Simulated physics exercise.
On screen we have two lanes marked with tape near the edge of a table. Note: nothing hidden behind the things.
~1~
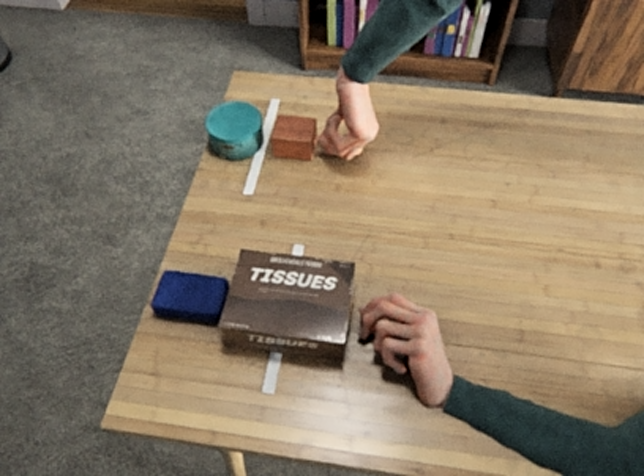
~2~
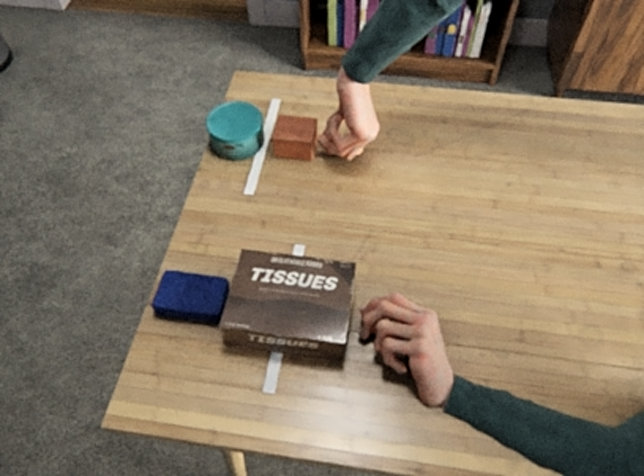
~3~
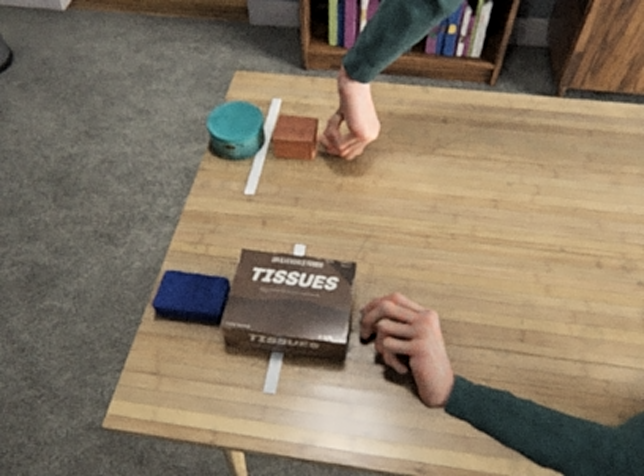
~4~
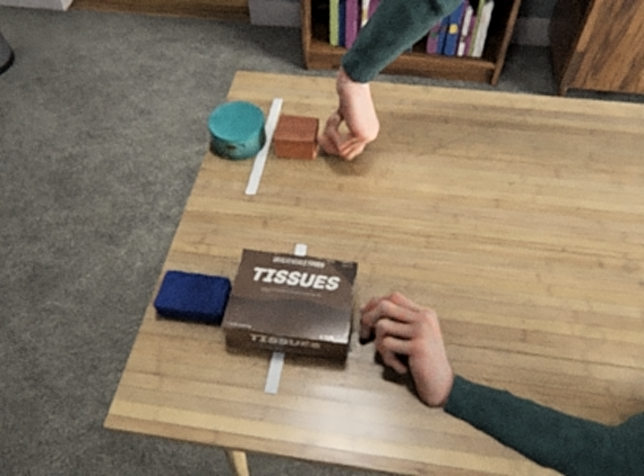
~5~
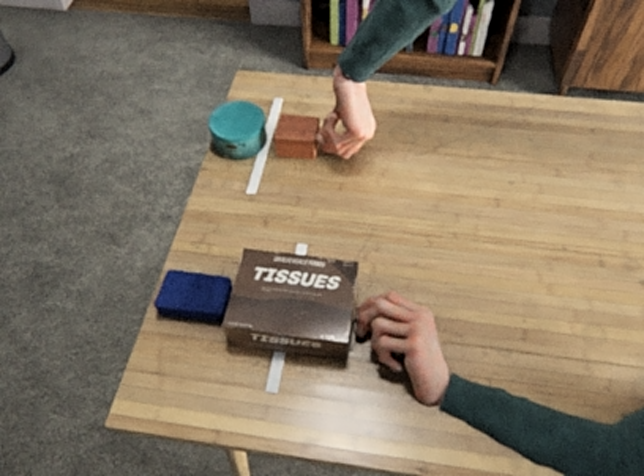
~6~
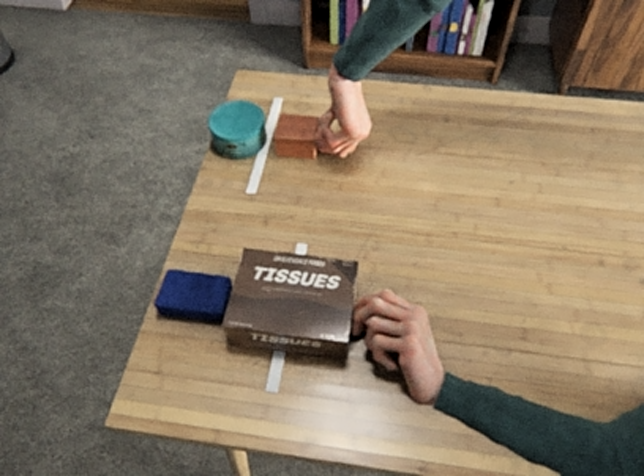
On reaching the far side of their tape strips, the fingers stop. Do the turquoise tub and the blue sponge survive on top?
My prediction: I'd say the turquoise tub goes off the tabletop; I'd say the blue sponge goes off the tabletop.
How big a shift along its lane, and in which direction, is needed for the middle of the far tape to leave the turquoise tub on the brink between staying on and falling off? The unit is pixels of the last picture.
Shift: About 16 px, direction right.
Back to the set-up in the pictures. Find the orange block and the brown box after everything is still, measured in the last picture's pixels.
The first finishes at (241, 131), while the second finishes at (223, 294).
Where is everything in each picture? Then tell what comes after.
The first picture shows turquoise tub (235, 131); blue sponge (191, 296); orange block (295, 137).
The second picture shows blue sponge (192, 296); brown box (291, 304).
The third picture shows turquoise tub (237, 131); orange block (296, 138).
The fourth picture shows blue sponge (194, 296); brown box (293, 304).
The fifth picture shows turquoise tub (238, 130); orange block (298, 137).
The sixth picture shows turquoise tub (238, 130); blue sponge (195, 295); brown box (294, 303).
Then, 0.98 s on from there, turquoise tub turned 34° from its first pose near (187, 135); blue sponge on its side near (144, 314).
Then, 1.22 s on from there, turquoise tub on its way down near (189, 232); blue sponge on its way down near (200, 422).
In the end, the turquoise tub falls off the table; the blue sponge falls off the table.
